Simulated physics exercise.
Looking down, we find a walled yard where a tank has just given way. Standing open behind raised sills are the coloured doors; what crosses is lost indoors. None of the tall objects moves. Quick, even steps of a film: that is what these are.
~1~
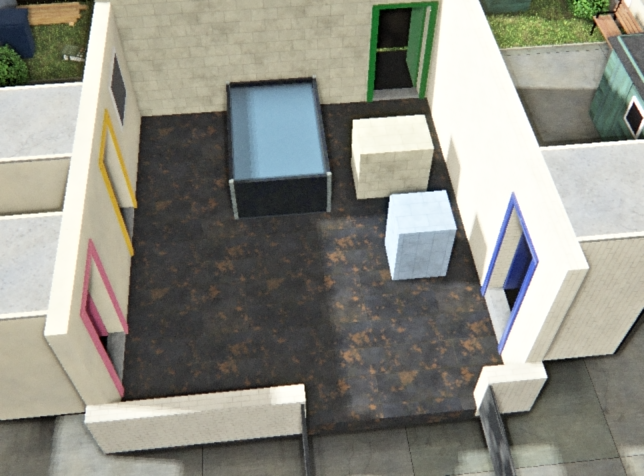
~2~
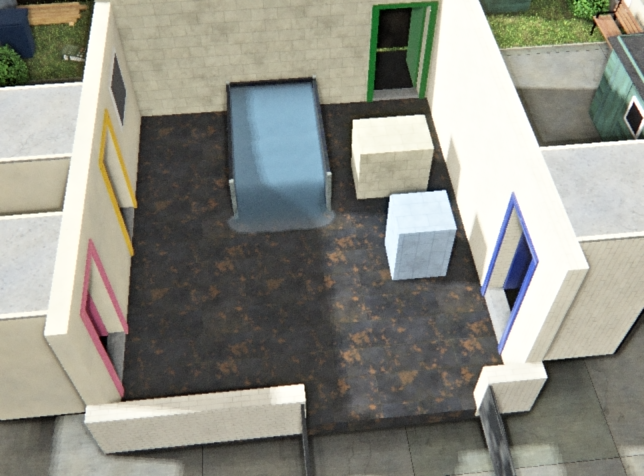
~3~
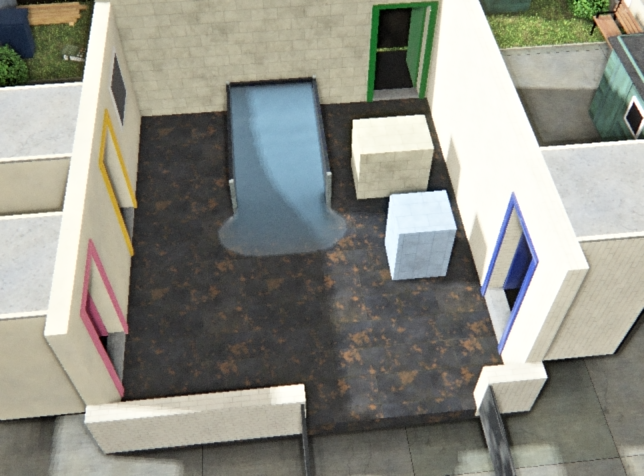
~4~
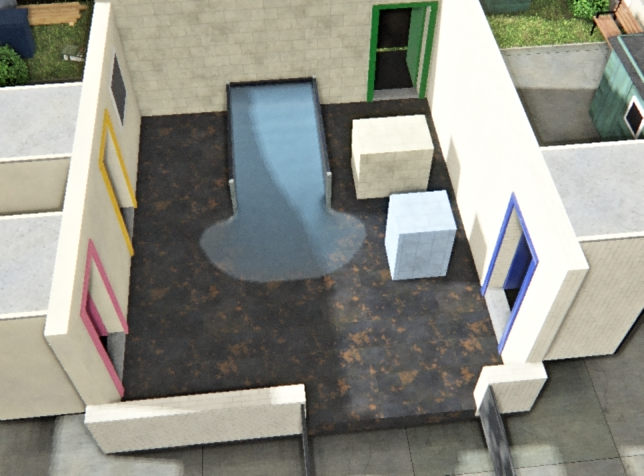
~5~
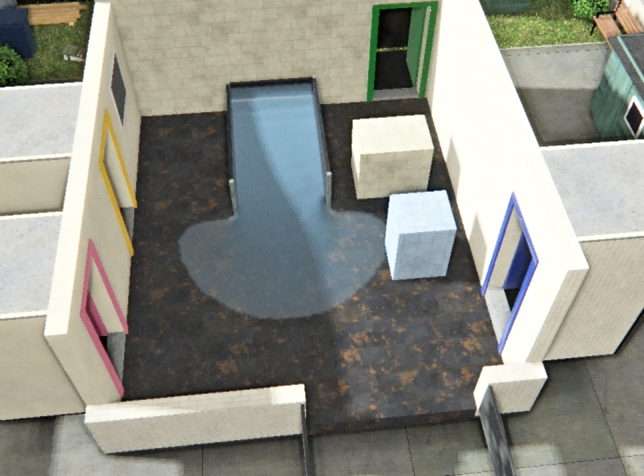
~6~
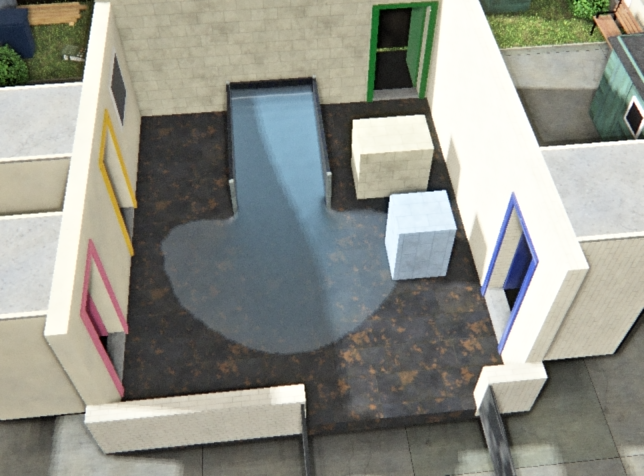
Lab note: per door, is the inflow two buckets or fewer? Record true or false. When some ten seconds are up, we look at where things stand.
Yellow door true; pink door false; green door true; blue door true.
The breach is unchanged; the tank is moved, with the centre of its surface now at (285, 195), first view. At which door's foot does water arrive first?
The pink-painted one, I reckon.
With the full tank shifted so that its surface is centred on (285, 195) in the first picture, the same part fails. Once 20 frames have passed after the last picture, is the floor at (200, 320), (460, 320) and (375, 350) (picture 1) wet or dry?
In that order: Covered, covered, wet.
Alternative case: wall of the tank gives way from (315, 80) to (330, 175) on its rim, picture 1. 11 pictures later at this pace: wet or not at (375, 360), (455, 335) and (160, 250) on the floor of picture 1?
Sequence: Wetted / wetted / spared.
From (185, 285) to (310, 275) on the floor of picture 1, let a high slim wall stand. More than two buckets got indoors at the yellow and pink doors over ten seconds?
Yellow: Beyond the limit; pink: Inside the limit.
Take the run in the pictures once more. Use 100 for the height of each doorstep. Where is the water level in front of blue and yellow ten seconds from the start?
About 20 %, then 60 %.
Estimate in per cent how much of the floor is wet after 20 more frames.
Near 55 in a hundred.
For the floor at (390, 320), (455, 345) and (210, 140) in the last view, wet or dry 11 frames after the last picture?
In turn: Under water, wet, free of water.
A moment on, water covers 50 % of the floor; the yellow door not reached, the pink door wet at the sill, nothing in, the green door not reached, the blue door not reached.
Next, water covers 55 % of the floor; the yellow door wet at the sill, nothing in, the pink door under two buckets in, the green door not reached, the blue door not reached.
Then, water covers 55 % of the floor; the yellow door wet at the sill, nothing in, the pink door over two buckets in, the green door not reached, the blue door wet at the sill, nothing in.
Later, water covers 80 % of the floor; the yellow door wet at the sill, nothing in, the pink door far over two buckets in, the green door not reached, the blue door wet at the sill, nothing in.
In the end, water covers 90 % of the floor; the yellow door wet at the sill, nothing in, the pink door far over two buckets in, the green door wet at the sill, nothing in, the blue door wet at the sill, nothing in.
